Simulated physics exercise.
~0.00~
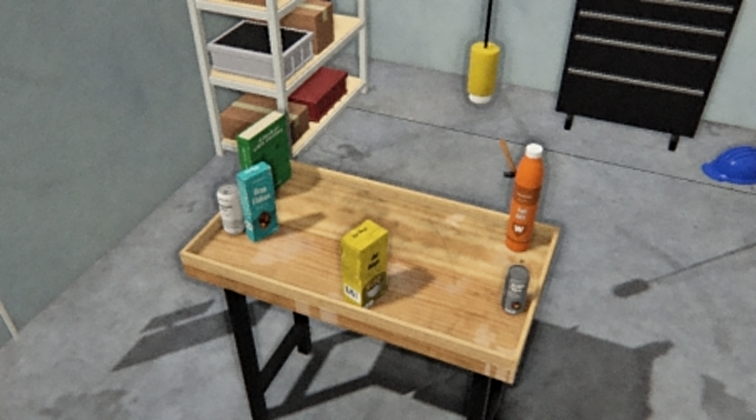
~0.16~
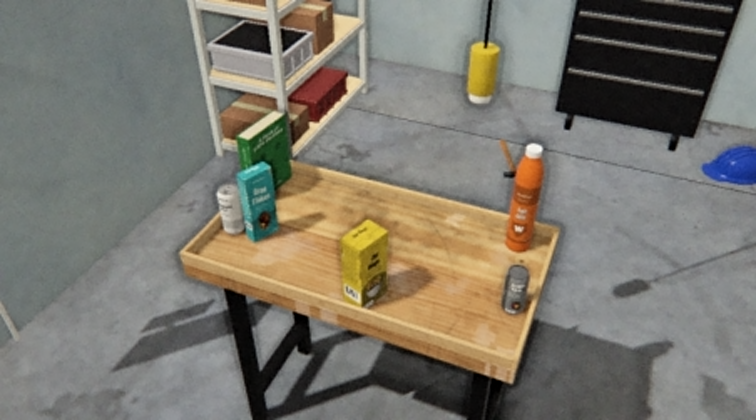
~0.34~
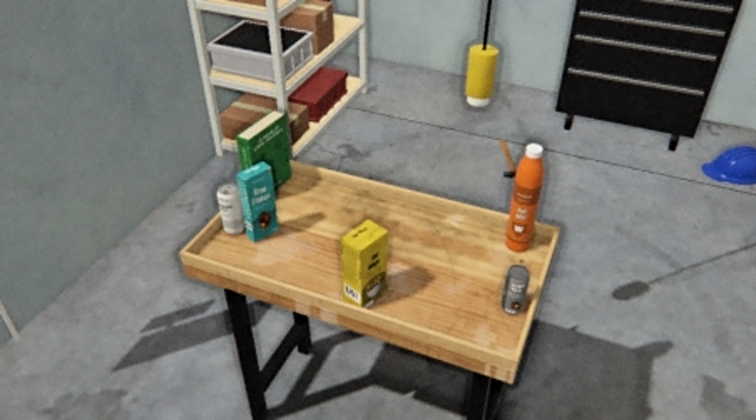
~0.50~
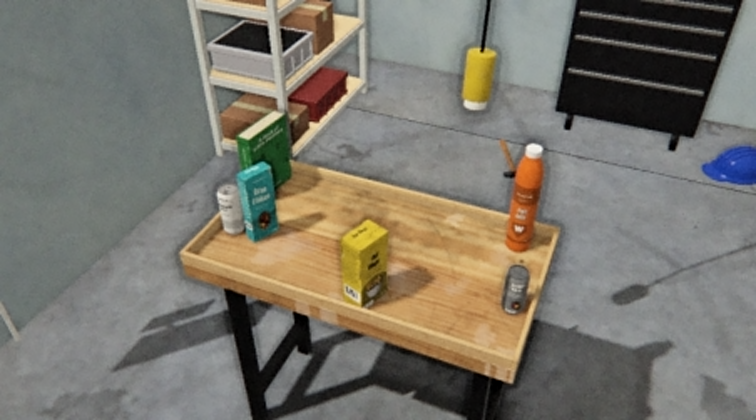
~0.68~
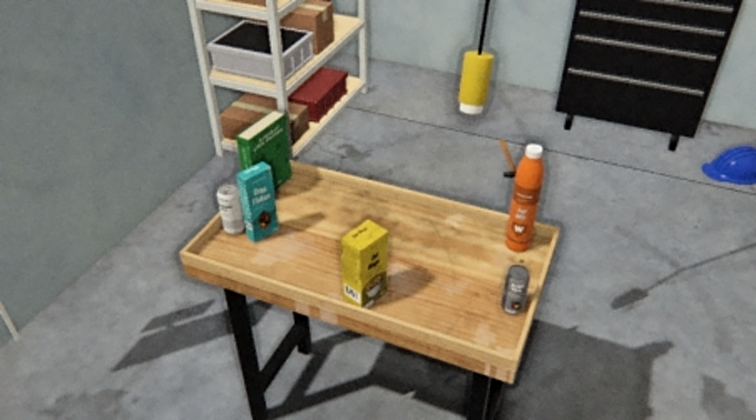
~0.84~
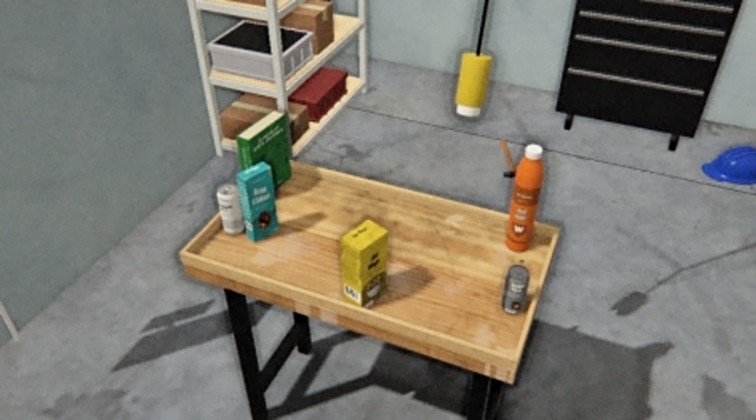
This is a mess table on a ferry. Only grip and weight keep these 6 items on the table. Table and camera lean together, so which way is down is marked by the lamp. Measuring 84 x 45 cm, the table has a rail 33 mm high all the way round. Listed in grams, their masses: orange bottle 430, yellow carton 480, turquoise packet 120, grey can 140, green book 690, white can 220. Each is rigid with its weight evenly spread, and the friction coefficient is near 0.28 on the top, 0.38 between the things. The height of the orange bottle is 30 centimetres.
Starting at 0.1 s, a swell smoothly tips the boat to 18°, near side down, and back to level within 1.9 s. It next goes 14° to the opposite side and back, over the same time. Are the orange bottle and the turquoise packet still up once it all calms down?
My prediction: The orange bottle can't hold its balance, the turquoise packet doesn't fall.
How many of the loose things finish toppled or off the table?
I get 2.
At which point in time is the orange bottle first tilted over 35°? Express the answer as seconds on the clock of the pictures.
Time: Roughly 1.2 s.
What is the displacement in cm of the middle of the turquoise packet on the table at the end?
Displacement: Approx. 6 cm.
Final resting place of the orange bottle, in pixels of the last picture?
Somewhere around (427, 272).
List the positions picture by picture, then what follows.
Boat level; orange bottle (526, 199); turquoise packet (259, 203), in the first frame.
Boat level; green book (266, 158); white can (231, 210), in the second frame.
Floor tilted 3°, near side down; yellow carton (365, 267); grey can (515, 290), in the third frame.
Floor tilted 7°, near side down; green book (266, 158); white can (231, 210), in the fourth frame.
Floor tilted 12°, near side down; yellow carton (365, 267); grey can (515, 290), in the fifth frame.
Floor tilted 16°, near side down; orange bottle (525, 200); turquoise packet (259, 203), in the sixth frame.
After 1.34 s, floor tilted 14°, near side down; orange bottle on its side near (494, 286); turquoise packet slid 4 cm near (250, 213); grey can tipped 36° from how it sat.
After 1.64 s, floor tilted 6°, near side down; grey can now off the table; orange bottle on its side near (479, 292); turquoise packet slid 6 cm near (247, 216).
After 3.24 s, floor tilted 11°, far side down; orange bottle on its side near (455, 283); turquoise packet slid 6 cm near (247, 216); green book slid 5 cm.
At rest (5.6 s), off the table and tipped over, grey can; tipped over on the table, orange bottle; not toppled but over 5 cm from the start, turquoise packet and green book; the other 2 in place, give or take 5 cm. In the last view, orange bottle near (427, 272), turquoise packet near (247, 216).
